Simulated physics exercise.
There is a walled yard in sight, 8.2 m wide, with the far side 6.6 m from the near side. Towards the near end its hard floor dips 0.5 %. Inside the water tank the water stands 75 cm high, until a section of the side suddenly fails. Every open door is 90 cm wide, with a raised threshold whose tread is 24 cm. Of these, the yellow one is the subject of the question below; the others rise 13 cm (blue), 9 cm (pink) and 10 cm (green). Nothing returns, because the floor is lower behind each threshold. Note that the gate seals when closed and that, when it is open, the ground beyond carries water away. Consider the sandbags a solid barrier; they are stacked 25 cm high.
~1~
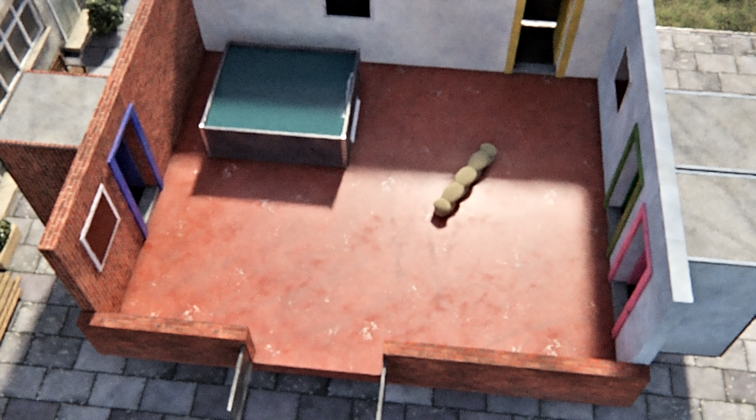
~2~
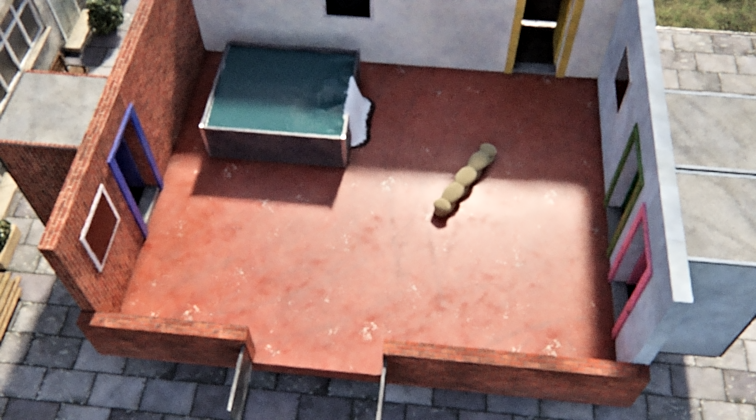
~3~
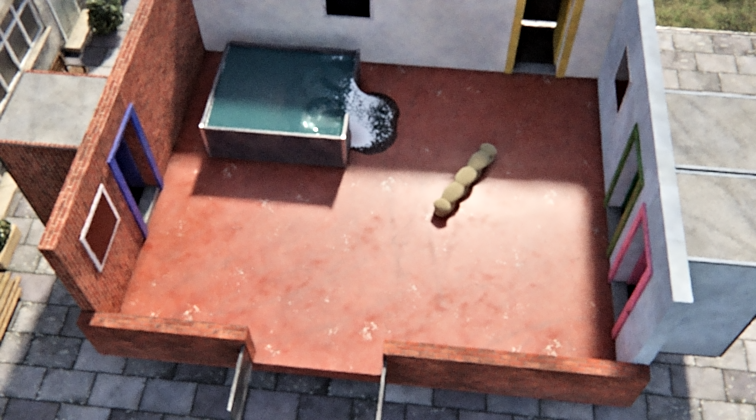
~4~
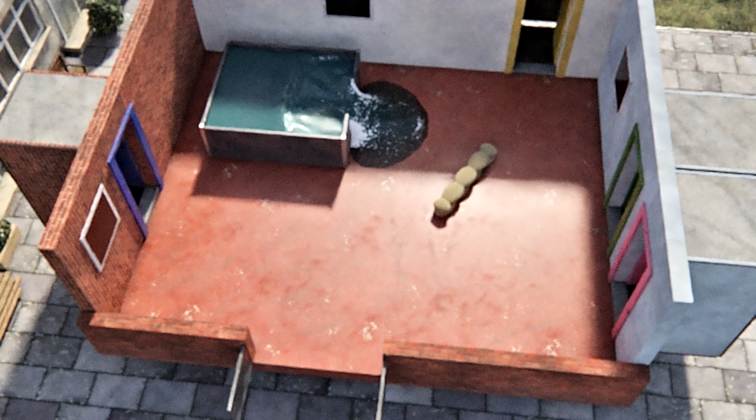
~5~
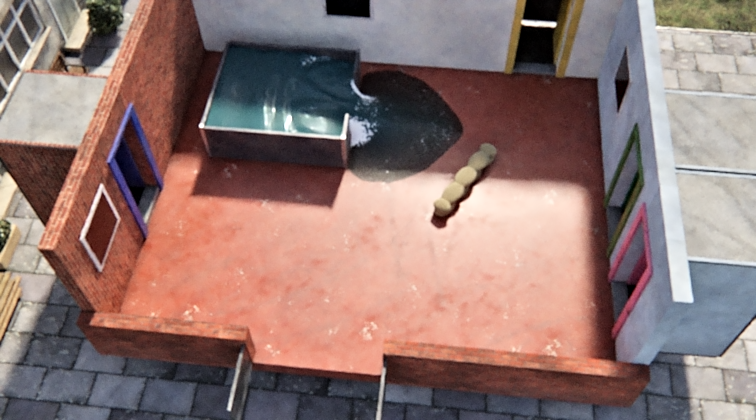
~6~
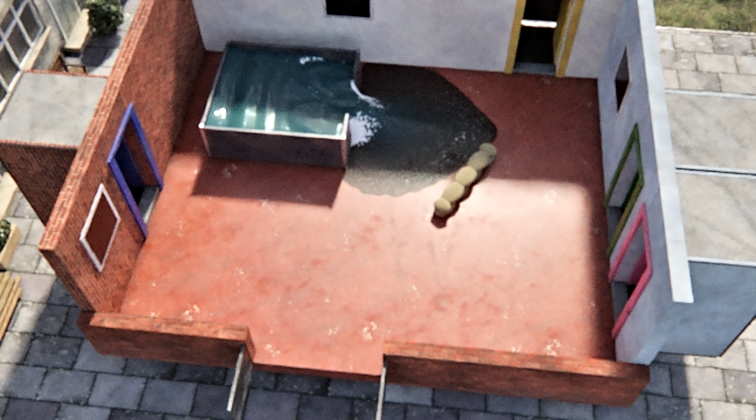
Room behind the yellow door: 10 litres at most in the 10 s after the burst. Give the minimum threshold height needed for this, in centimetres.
Roughly 25 centimetres.
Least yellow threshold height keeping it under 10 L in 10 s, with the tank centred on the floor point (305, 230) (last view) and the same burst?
Roughly 10.0 cm is needed.
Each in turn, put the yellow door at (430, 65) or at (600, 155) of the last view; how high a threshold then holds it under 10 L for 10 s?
Roughly 13.0 and 20 cm.
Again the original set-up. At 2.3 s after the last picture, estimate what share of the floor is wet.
Roughly 45 percent of the floor is wet.
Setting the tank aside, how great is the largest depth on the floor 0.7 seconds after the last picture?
About 47 cm.
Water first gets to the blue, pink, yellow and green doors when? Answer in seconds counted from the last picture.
The blue door at 8.5 s, the pink door at 2.8 s, the yellow door at 0.6 s, the green door at 1.6 s.
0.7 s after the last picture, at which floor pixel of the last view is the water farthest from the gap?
The farthest wet point sits near (595, 108) in the last view.
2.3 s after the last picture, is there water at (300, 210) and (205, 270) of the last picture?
Note: Point one not yet reached; point two not yet reached.
Then, 0.7 s after the last picture water covers 25 % of the floor, deepest (47 cm) near (356, 125); 6 cm at the yellow door, 0 litres in over its 7 cm threshold.
Then, 2.3 s after the last picture water covers 45 % of the floor, deepest (42 cm) near (586, 101); 19 cm at the yellow door, 15 litres in over its 7 cm threshold.
Then, 9.3 s after the last picture water covers 85 % of the floor, deepest (13 cm) near (555, 378); 10 cm at the yellow door, 332 litres in over its 7 cm threshold.
At the yellow door as built, the water peaked near 24 cm, 3.3 s after the last picture.
Run again over the same 10 s with other heights there, 29 litres in over 20 cm, 4 litres over 27.5 cm. The limit of 10 litres is kept from about 25 cm up.
